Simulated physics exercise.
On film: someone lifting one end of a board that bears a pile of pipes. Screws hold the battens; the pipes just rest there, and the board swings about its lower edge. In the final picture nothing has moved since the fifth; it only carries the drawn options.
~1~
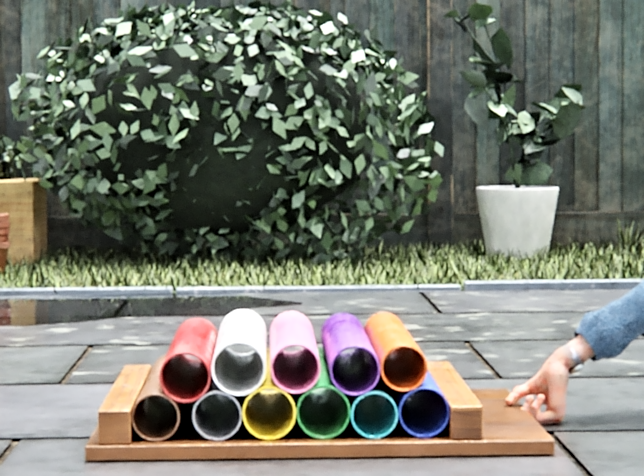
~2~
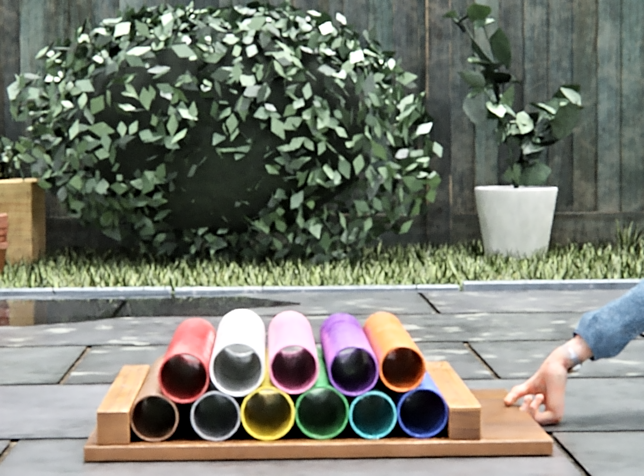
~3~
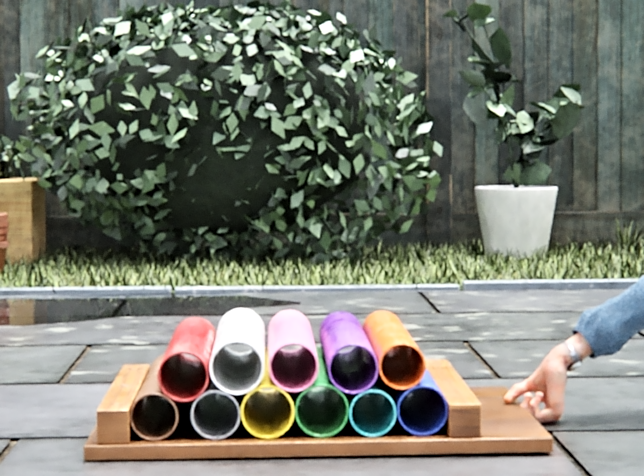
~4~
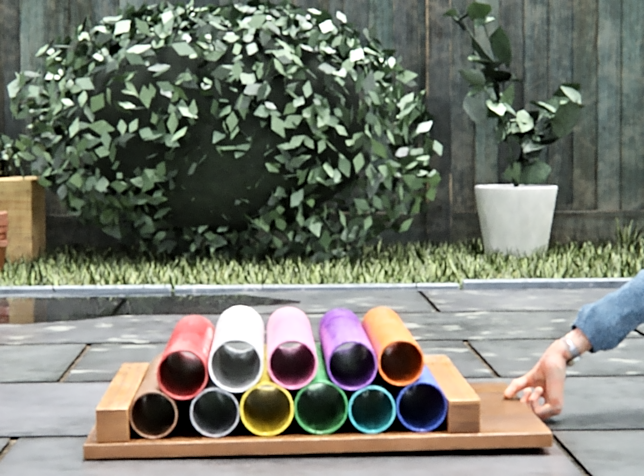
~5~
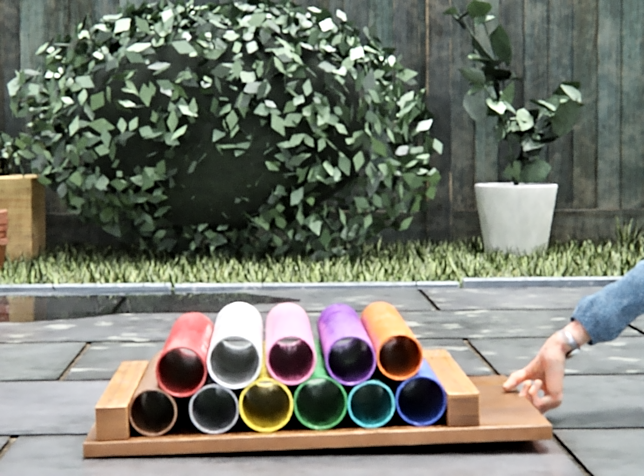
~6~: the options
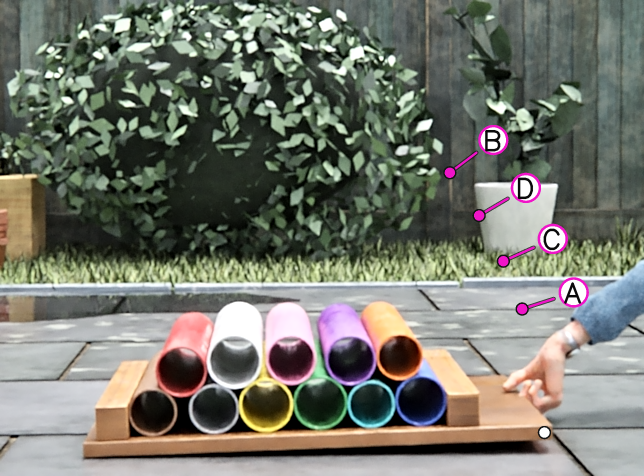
Board stacked with colourful pipes in two rows tilting up very slightly as a hand lifts its right end on a patio.
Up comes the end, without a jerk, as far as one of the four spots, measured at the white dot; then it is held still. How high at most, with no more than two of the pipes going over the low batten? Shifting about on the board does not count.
Lift it to C and no more.
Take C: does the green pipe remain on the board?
Yes, with C.
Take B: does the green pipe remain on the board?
The green pipe: Yes.
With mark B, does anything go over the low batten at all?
At B: Yes.
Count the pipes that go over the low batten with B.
The count is five.
On the marked copy, A at (522, 309); B at (450, 173); C at (503, 261); D at (479, 216); the white dot at (545, 432).
With C. Early on, board at 15°.
Further on, board at 24°.
At the end, board at 24°, one over the low batten (red).
As for the rest, A one over the low batten (red); B five over the low batten; D five over the low batten.
